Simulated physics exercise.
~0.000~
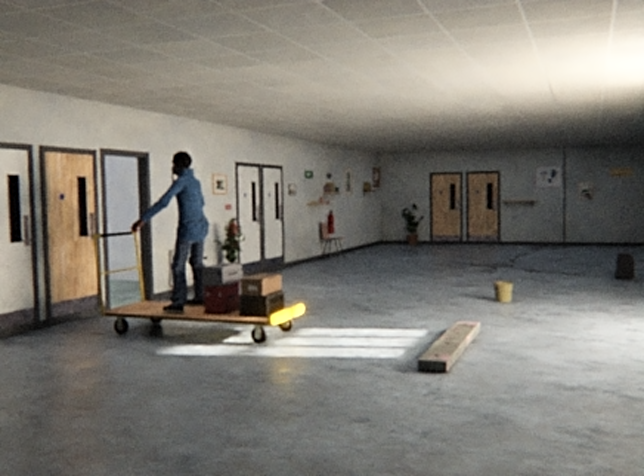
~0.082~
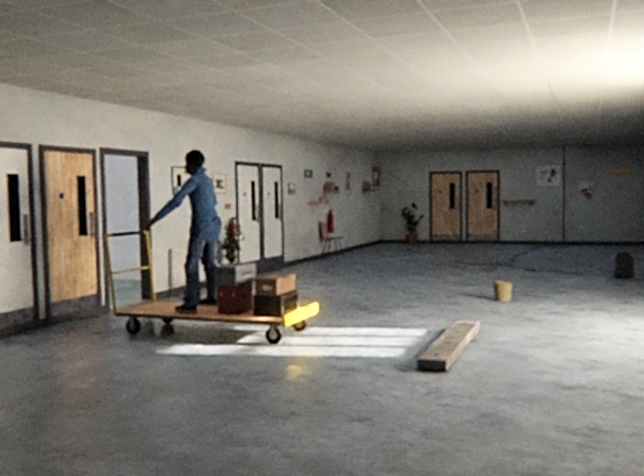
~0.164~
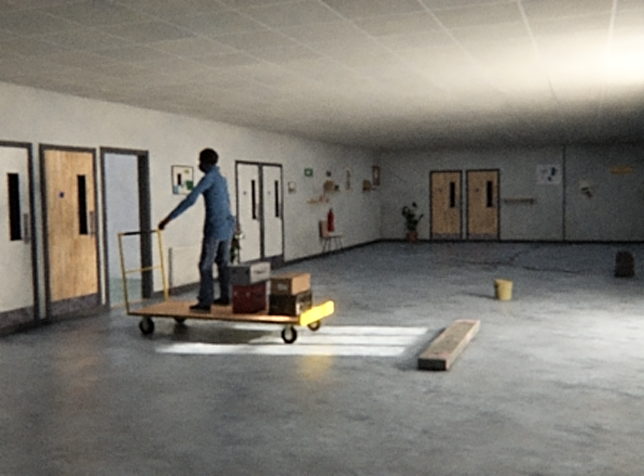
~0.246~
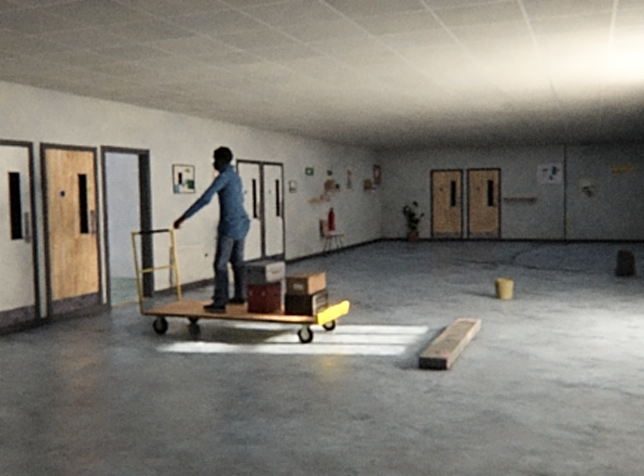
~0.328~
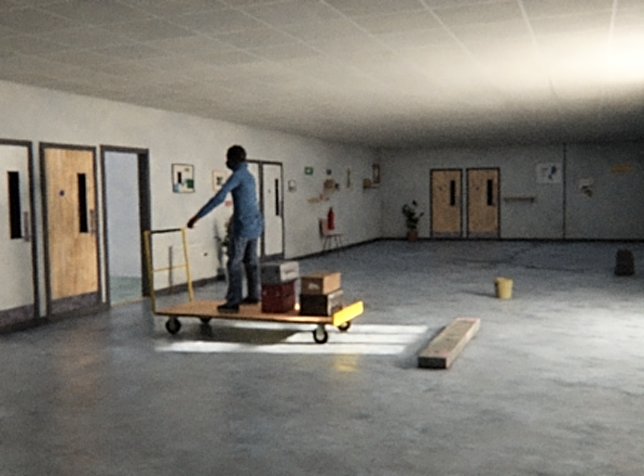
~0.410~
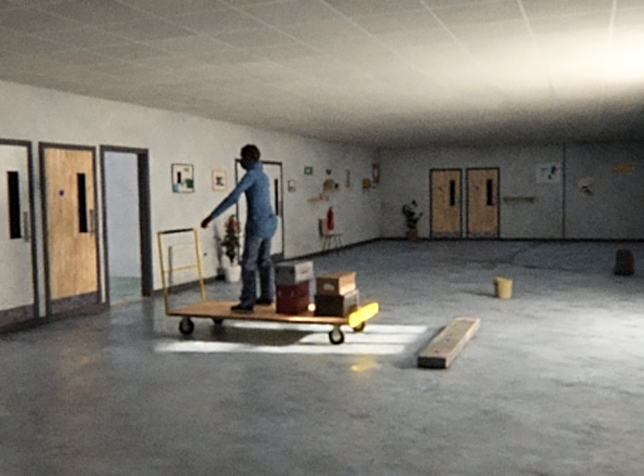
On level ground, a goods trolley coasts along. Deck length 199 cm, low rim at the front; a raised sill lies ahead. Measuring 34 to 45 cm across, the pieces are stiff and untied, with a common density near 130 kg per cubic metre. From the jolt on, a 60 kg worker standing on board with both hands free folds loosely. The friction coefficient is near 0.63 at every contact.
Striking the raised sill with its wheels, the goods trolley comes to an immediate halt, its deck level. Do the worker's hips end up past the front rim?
It never departs the deck.
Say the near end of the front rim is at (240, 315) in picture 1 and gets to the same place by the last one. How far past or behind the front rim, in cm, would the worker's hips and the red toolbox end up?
In that case the hips would end 40 cm past the front rim, and the red item 90 cm behind it.
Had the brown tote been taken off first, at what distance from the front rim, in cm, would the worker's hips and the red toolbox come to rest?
In that case hips 30 behind, red 50 behind.
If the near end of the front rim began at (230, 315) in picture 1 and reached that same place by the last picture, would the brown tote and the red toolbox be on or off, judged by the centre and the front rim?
Then the brown one is past the rim and the red one is still in place.
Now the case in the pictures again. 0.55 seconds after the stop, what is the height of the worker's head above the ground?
130 cm above it.
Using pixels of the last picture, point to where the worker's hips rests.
Resting point approx. (427, 286).
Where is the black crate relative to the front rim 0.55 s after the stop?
Around 20 cm short of the front rim.
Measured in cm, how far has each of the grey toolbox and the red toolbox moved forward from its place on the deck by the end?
Forward shift, cm - grey: 105; red: 25.
After 0.82 s the deck stops.
After 1.07 s the worker's hips are 55 cm behind the rim, near (391, 246) in the last picture's view.
After 1.37 s the worker's hips are 24 cm behind the rim, near (423, 261) in the last picture's view.
After 1.82 s the worker's hips are 21 cm behind the rim, near (427, 286) in the last picture's view.
When all is still (3.9 s), past the rim, grey toolbox and brown tote; behind it, black crate, red toolbox and the worker's hips.
